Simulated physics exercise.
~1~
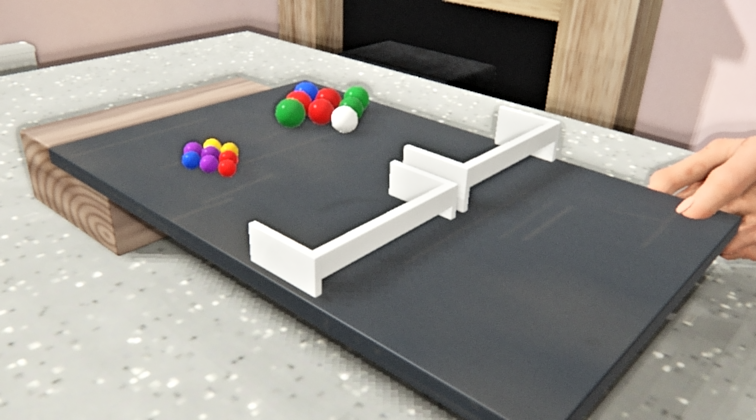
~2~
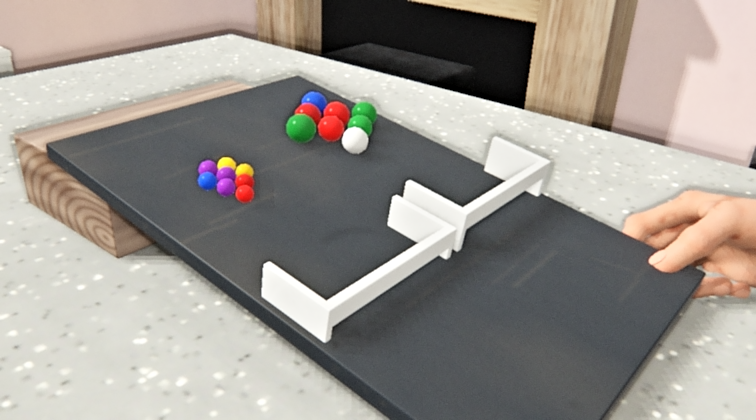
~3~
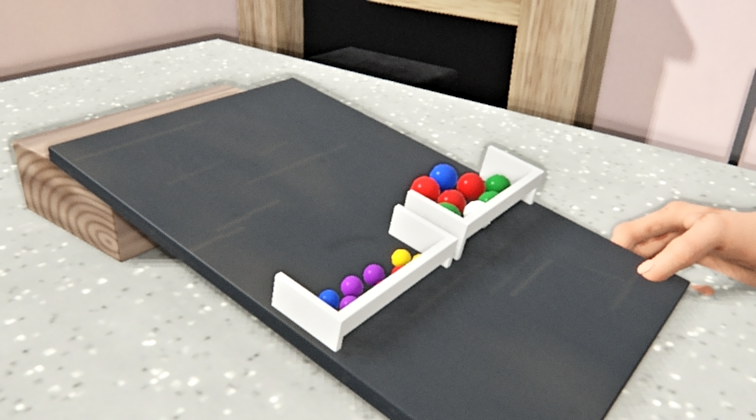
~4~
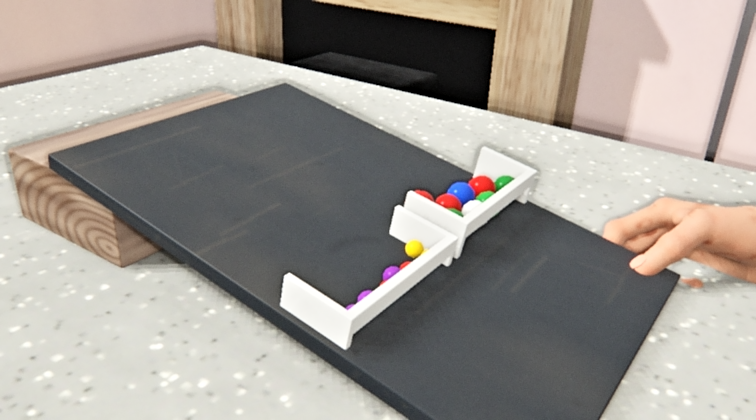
A dark board lies on a speckled pale counter in front of a fireplace, its left end on a wooden block and its right end held by a hand, seen from above at one side. Small purple, yellow, blue and red balls sit in a near cluster, with larger red, green, blue and white balls farther back, uphill of two white gates. The hand lowers its end, and the board tilts down to the right. Both clusters roll down the slope and reach the gates. At the end, each group rests gathered behind its own gate, the hand still beside the board.
